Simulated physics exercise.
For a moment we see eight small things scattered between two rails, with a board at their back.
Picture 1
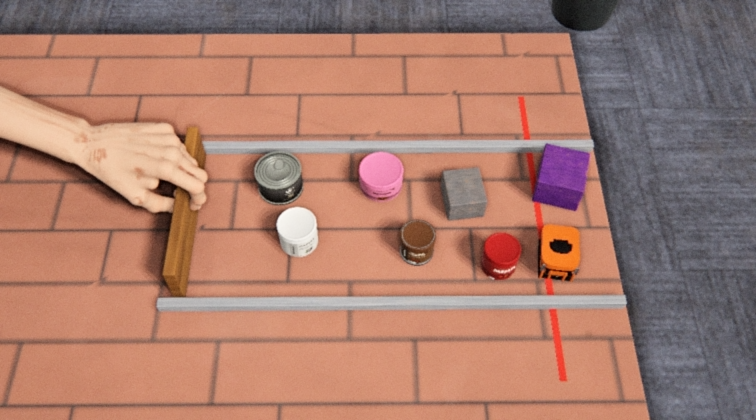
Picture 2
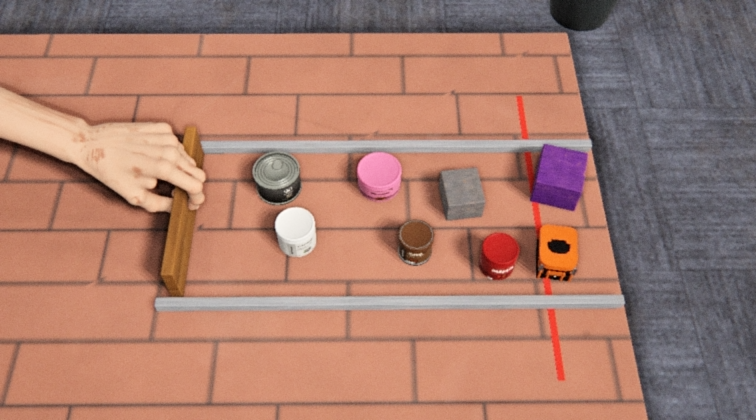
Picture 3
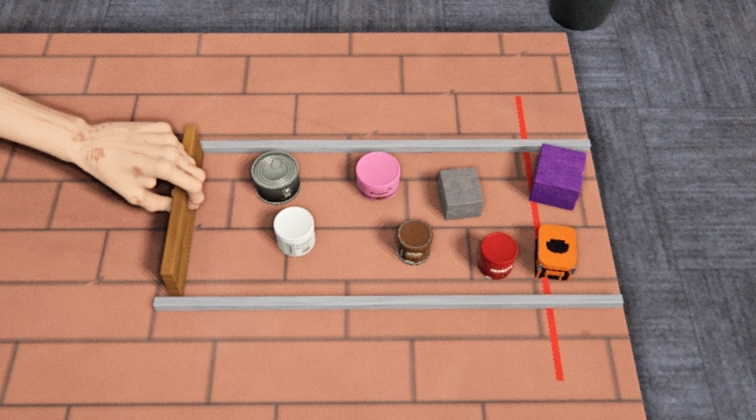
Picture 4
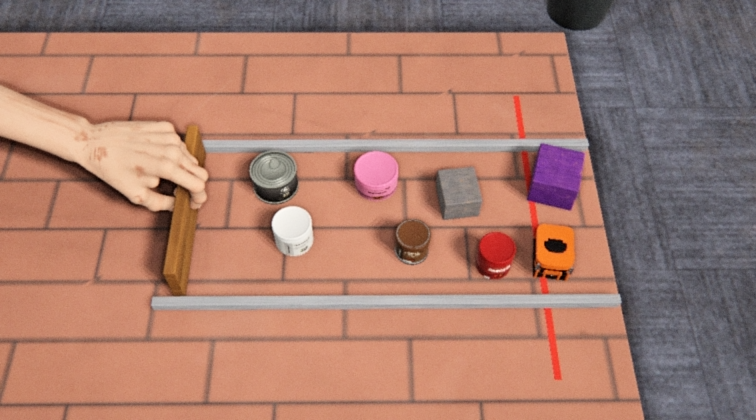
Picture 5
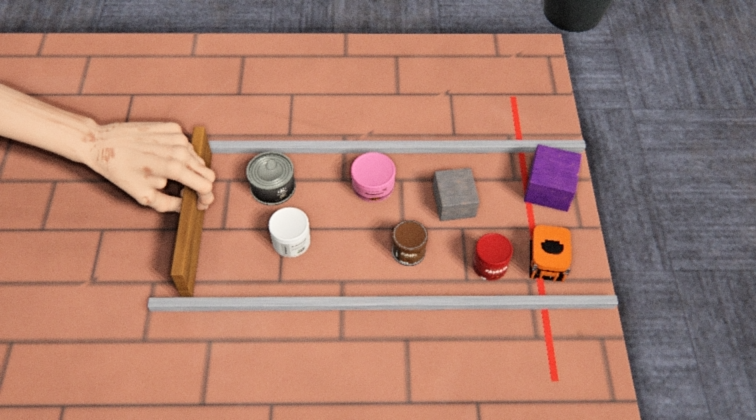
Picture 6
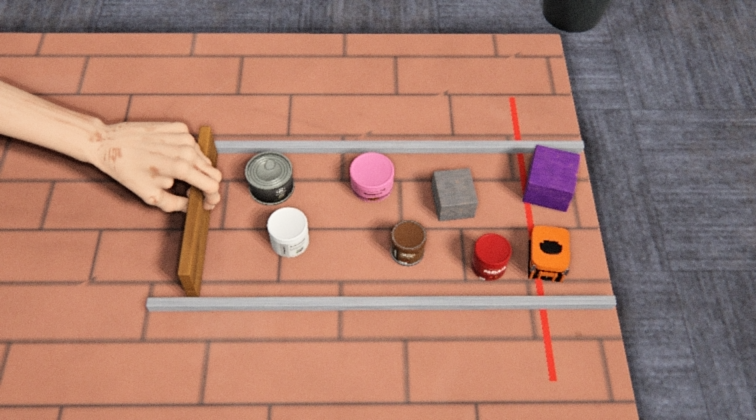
Hand holding a wooden board upright behind eight small cans and blocks between two rails, then nudging it slightly right.
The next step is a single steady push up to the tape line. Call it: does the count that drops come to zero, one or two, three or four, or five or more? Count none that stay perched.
It comes to one or two.
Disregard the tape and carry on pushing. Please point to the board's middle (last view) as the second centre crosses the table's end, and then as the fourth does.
First: Around (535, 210). Next: Around (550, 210).
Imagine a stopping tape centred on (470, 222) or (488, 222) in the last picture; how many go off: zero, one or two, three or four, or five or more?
Not one; not one.
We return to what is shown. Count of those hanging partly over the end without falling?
You'd get 3.
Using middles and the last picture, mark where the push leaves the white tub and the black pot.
Same order as the question: First (552, 219), second (549, 176).
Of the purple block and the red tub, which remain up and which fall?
The purple block is lost; the red tub remains up.
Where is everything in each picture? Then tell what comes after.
Purple block (561, 177); orange case (558, 253); red tub (500, 257); board (186, 210); tape (540, 222), in the first frame.
Orange case (556, 253); brown pot (416, 243), in the second frame.
Red tub (497, 257); white tub (295, 232), in the third frame.
Purple block (556, 177); black pot (275, 178), in the fourth frame.
Orange case (550, 254); board (194, 209), in the fifth frame.
Purple block (551, 178); orange case (548, 254); red tub (491, 258); board (200, 209); tape (530, 222), in the sixth frame.
Early on, none off yet; purple block at rest near (551, 178); orange case at rest near (548, 254); red tub at rest near (491, 258).
A while later, none off yet; purple block at rest near (551, 178); orange case at rest near (548, 254); red tub travelled about its own width near (513, 267).
Finally, the number that fall off is one or two; lost, purple block.
